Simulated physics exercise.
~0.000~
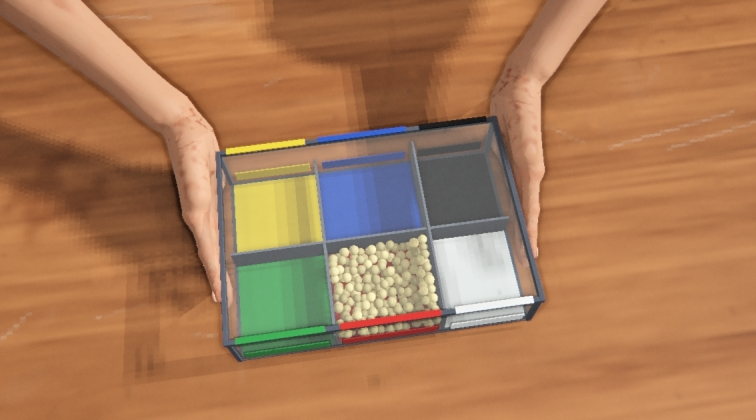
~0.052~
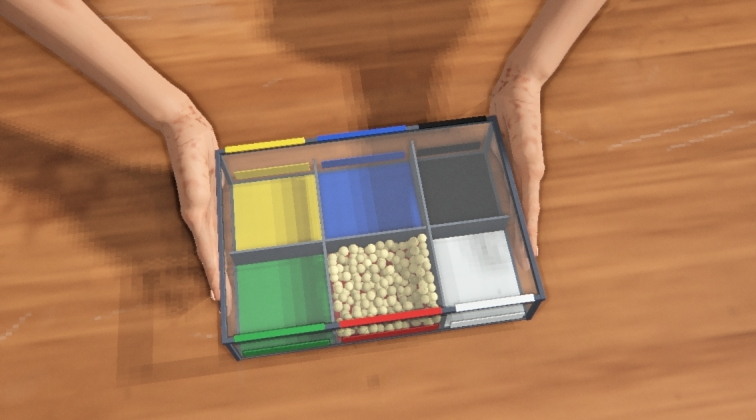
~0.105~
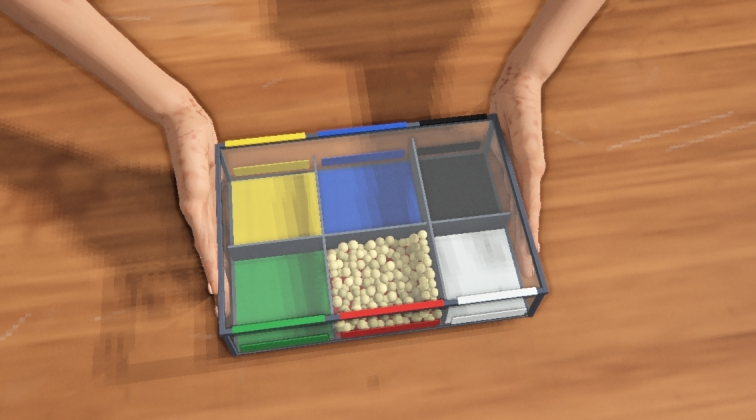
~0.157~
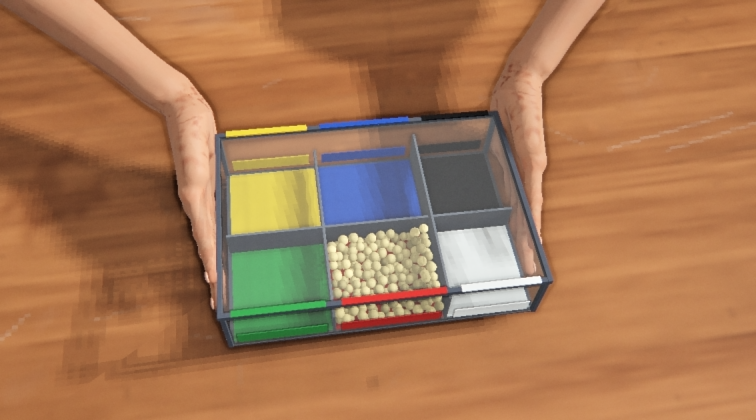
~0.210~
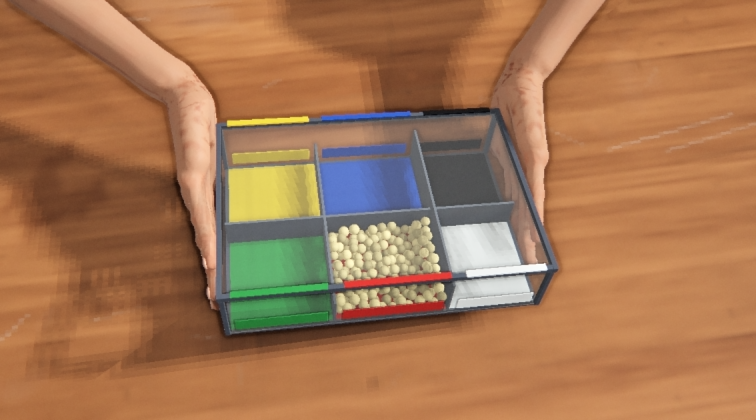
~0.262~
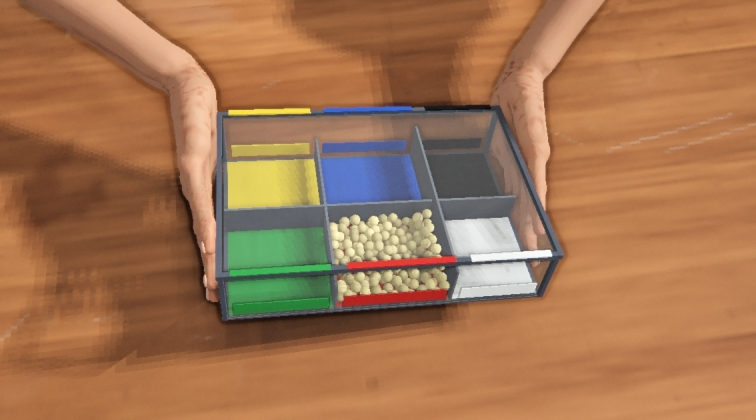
A clear box with six coloured compartments, soya beans filling only the red one, lay between two hands on a wooden table, then tilted gradually while the beans stayed in their section.
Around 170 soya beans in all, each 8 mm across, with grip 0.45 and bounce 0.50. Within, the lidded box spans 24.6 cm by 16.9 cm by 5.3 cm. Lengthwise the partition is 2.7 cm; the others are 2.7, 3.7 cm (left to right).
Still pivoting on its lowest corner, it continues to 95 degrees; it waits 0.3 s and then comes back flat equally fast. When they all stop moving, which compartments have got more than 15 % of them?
Red: It'll probably finish at or short of fifteen percent of the pieces; blue: It'll probably finish past fifteen percent of the pieces; green: It'll probably finish at or short of fifteen percent of the pieces; yellow: It'll probably finish at or short of fifteen percent of the pieces; white: It'll probably finish at or short of fifteen percent of the pieces; black: It'll probably finish past fifteen percent of the pieces.
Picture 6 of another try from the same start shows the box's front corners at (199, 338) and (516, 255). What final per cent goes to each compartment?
In per cent, the final split is red 10, blue 0, green 35, yellow 55, white 0, black 0.
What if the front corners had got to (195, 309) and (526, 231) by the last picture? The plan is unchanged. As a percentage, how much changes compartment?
Estimate: Around 95 %.
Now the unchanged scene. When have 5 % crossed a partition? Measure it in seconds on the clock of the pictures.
Around 0.95 seconds.
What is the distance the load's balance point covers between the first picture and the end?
The balance point ends up some 11.5 centimetres from where it began.
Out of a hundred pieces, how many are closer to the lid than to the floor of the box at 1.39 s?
Around 70 %.
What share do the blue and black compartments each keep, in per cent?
In blue it's 30, in black it's 60.
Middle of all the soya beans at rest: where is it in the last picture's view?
Centre at rest, approx.: (432, 178) px.
After 1.39 s, tilt 95 degrees; red 25 %, blue 35 %, black 40 %.
After 2.15 s, tilt 48 degrees; red 10 %, blue 30 %, black 60 %.
After 2.93 s, tilt 0 degrees; red 10 %, blue 30 %, black 60 %.
In the end, at 3.5 s, red 10 %, blue 30 %, green 0 %, yellow 0 %, white 0 %, black 60 %.
